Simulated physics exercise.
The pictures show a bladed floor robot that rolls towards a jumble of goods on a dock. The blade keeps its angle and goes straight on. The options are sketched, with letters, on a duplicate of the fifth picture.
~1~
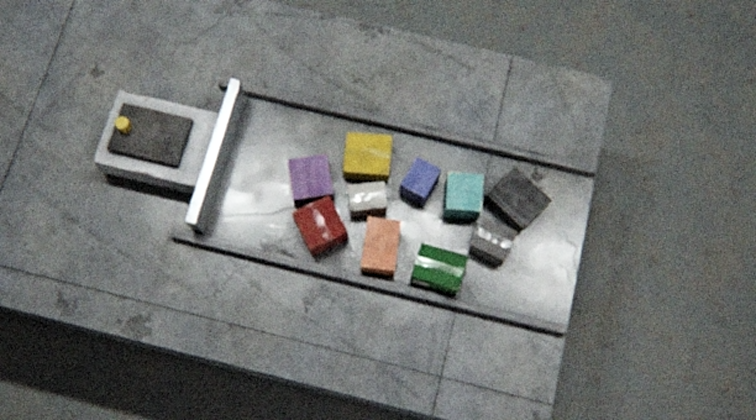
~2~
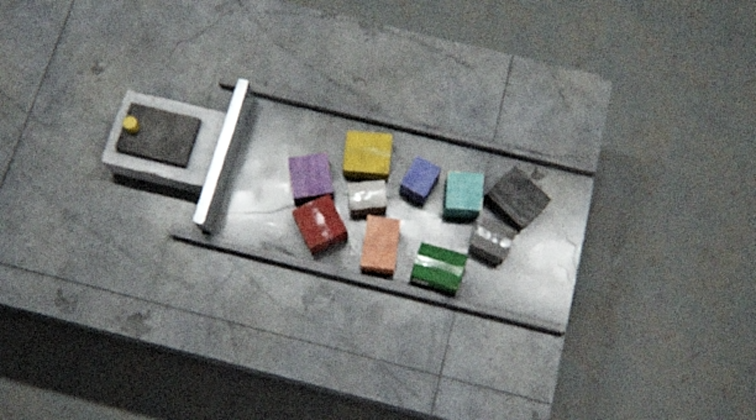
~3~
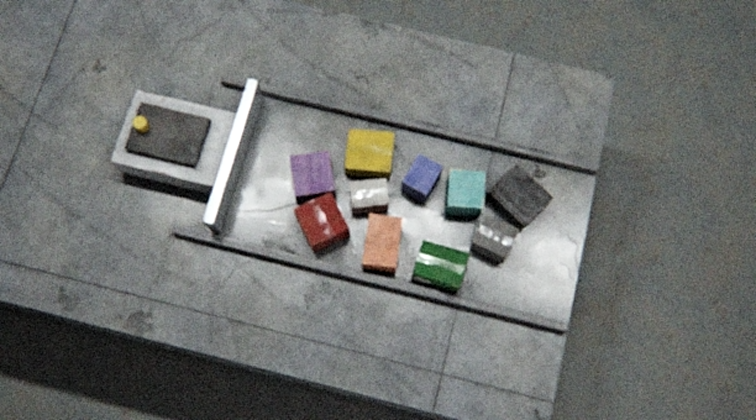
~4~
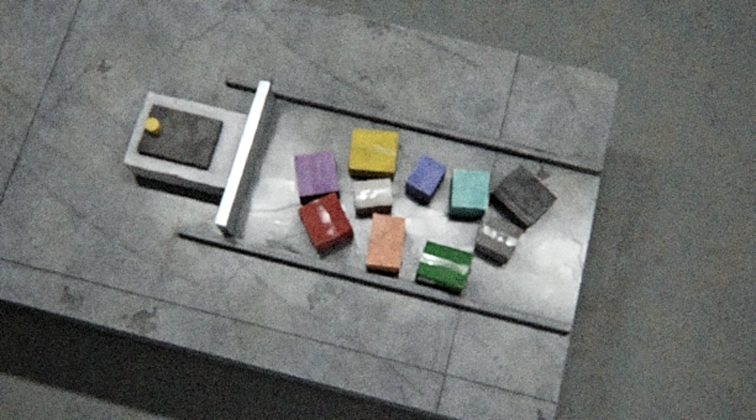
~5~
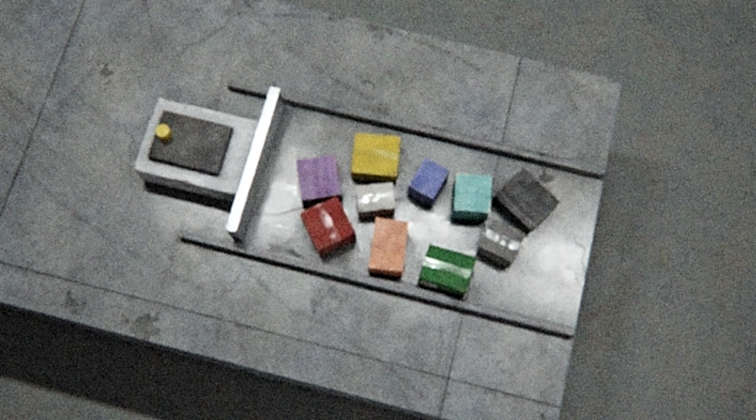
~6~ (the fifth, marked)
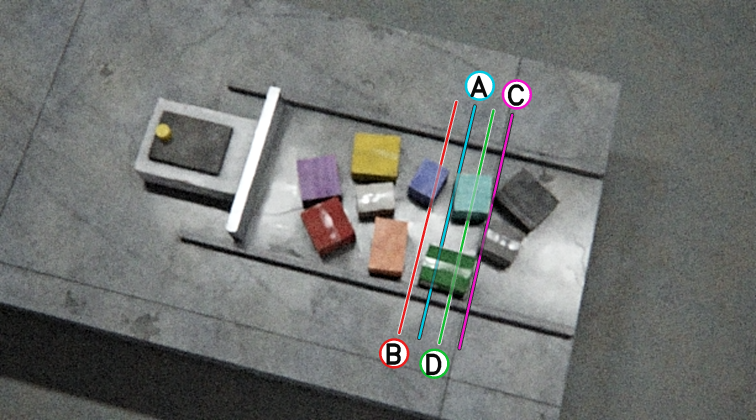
To begin with, a pale robot with a long white blade sits at the left of a dock, facing a jumble of coloured boxes between two dark rails. It then rolls slowly to the right, narrowing the gap to the purple and red boxes, while the goods stay in their places.
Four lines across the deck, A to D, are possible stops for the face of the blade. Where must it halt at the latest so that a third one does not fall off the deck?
Stop at C.
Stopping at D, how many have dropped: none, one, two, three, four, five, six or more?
By then, one.
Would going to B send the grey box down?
By then, no.
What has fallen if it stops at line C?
It is the black crate.
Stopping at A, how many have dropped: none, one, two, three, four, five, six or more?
The count is none.
On the marked copy, A at (448, 218); B at (429, 213); C at (487, 227); D at (467, 222).
Taking C. A third of the way, robot (278, 164); red box (348, 241); yellow parcel (399, 156).
Two thirds of the way, robot (362, 184); black crate (568, 205); green parcel (508, 286).
When it is over, robot (428, 200); black crate over the edge; green parcel (576, 303); one fallen.
As for the rest, A is within the limit but short; B is within the limit but short; D is within the limit but short.
